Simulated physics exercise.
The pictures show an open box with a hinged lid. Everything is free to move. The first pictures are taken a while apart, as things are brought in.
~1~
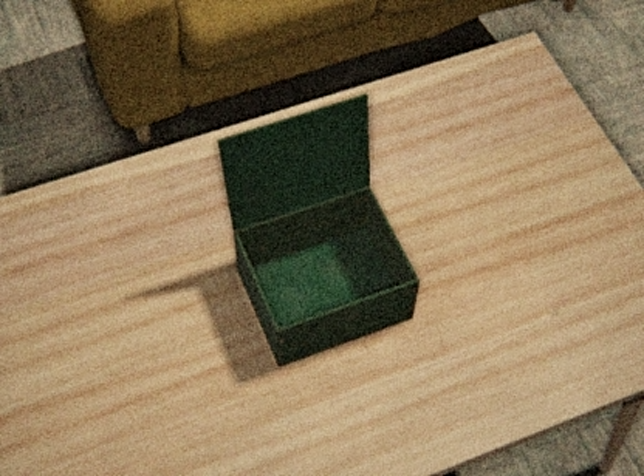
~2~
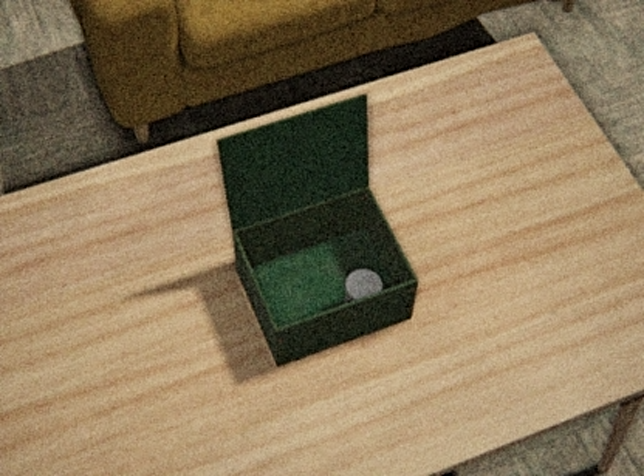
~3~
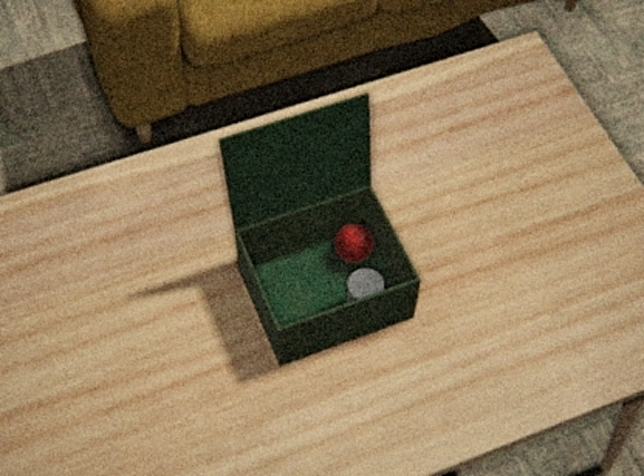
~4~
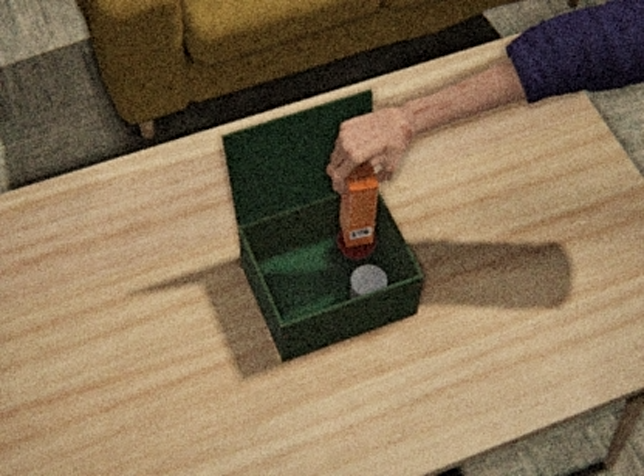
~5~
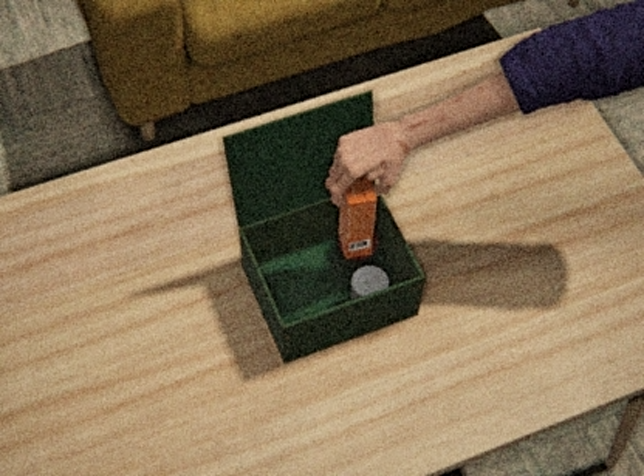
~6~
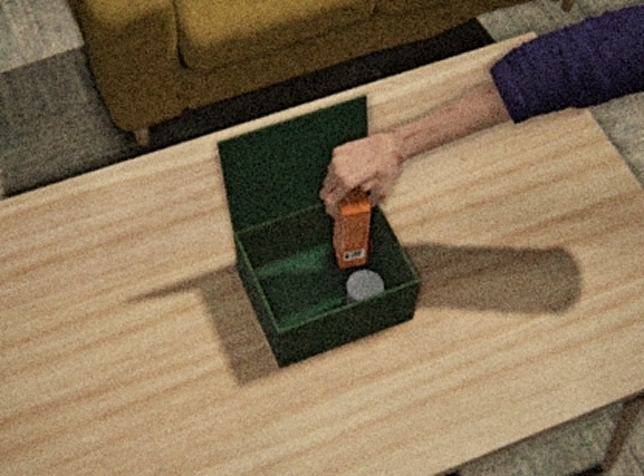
A round grey object appeared in the open green box on the table, then a red apple behind it, and finally a hand lowered an orange carton into the box over the apple.
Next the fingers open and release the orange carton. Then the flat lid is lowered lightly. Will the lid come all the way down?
The lid closes.
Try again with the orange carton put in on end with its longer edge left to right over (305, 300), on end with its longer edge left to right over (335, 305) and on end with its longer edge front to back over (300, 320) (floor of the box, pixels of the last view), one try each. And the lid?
In the first case it stays ajar; in the second case it shuts flat; in the third case it is held up.
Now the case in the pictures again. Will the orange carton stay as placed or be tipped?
The orange carton tips.
Then, 0.60 s after the last picture, orange carton on its side near (293, 291).
Then, 1.70 s after the last picture, lid 47° above the rim; orange carton on its side near (293, 291).
At rest, lid shut; tipped over in the box, orange carton; the other 2 in place. Seen from the same camera at the end, orange carton near (293, 291).
